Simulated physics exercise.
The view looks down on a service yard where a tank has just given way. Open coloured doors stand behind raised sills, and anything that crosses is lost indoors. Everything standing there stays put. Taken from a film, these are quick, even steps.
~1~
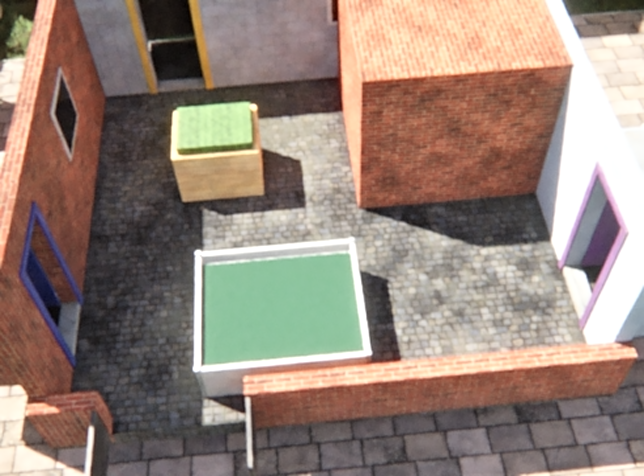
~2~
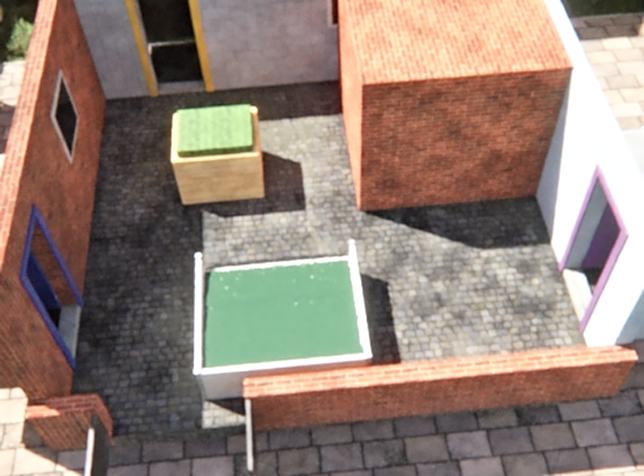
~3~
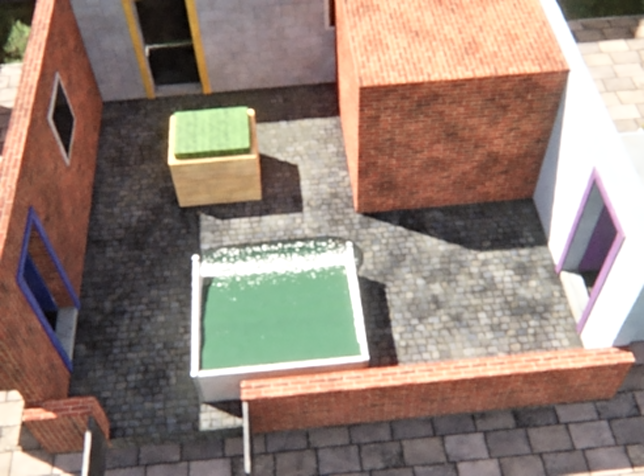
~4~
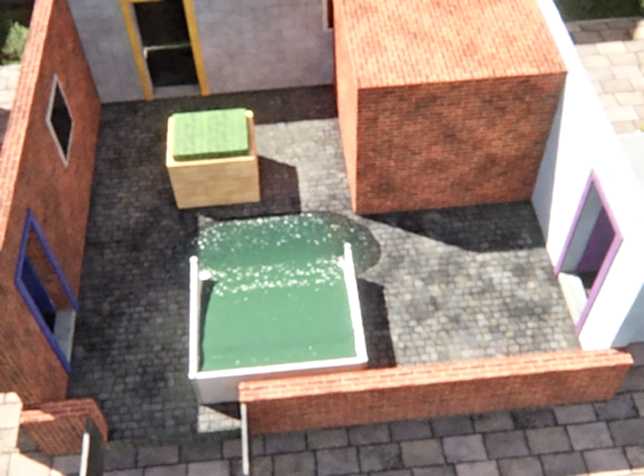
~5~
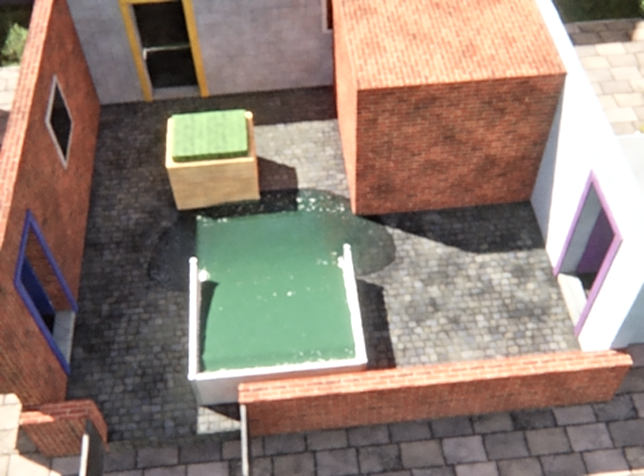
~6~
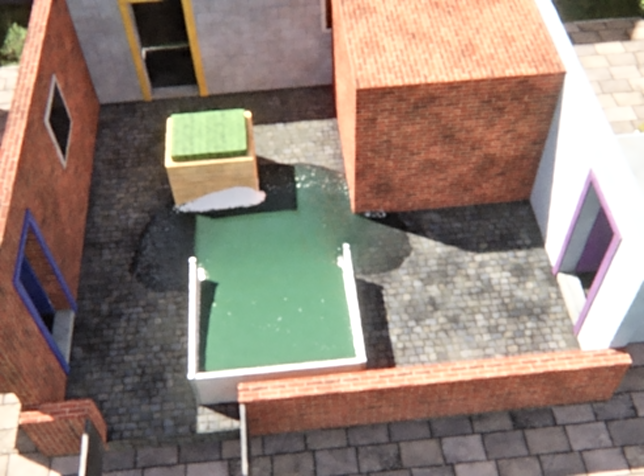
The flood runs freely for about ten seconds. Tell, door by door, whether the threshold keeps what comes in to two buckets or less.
One by one: The yellow door will let through over two buckets. The blue door will let through no more than two buckets. The purple door will let through no more than two buckets.
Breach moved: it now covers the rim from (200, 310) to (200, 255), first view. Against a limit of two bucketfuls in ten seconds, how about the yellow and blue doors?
Result - yellow door overshoots, blue door overshoots.
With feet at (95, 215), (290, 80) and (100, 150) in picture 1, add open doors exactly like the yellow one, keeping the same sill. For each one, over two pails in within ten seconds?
They turn out over, over and over.
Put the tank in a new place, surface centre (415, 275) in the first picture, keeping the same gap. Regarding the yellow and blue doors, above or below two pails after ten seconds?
Checking both, the yellow door stays safely beneath while the blue door stays safely beneath.
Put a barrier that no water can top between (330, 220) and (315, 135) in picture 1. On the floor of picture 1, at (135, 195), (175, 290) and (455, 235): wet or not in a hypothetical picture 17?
Submerged, spared, then submerged.
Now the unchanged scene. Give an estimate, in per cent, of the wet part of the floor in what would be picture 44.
Estimated share: About 90 %.
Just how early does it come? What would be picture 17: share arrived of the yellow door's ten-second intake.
Roughly 0 %.
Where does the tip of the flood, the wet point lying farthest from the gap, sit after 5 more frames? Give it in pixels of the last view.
Somewhere near (329, 90).
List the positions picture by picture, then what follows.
In the first frame, still water in the tank at (279, 305).
In the second frame, the front is at a hidden place, out from the gap on the tank's far side.
In the third frame, water pours out on the tank's far side and has run to a hidden place.
In the fourth frame, the front is at (178, 250), out from the gap on the tank's far side.
In the fifth frame, water pours out on the tank's far side and has run to (201, 208).
In the sixth frame, water pours out on the tank's far side and has run to (305, 167).
A moment on, water covers 35 % of the floor; the yellow door not reached, the blue door not reached, the purple door not reached.
Next, water covers 45 % of the floor; the yellow door wet at the sill, nothing in, the blue door not reached, the purple door not reached.
Then, water covers 70 % of the floor; the yellow door wet at the sill, nothing in, the blue door wet at the sill, nothing in, the purple door wet at the sill, nothing in.
Later, water covers 90 % of the floor; the yellow door over two buckets in, the blue door wet at the sill, nothing in, the purple door wet at the sill, nothing in.
In the end, water covers 95 % of the floor; the yellow door far over two buckets in, the blue door wet at the sill, nothing in, the purple door wet at the sill, nothing in.
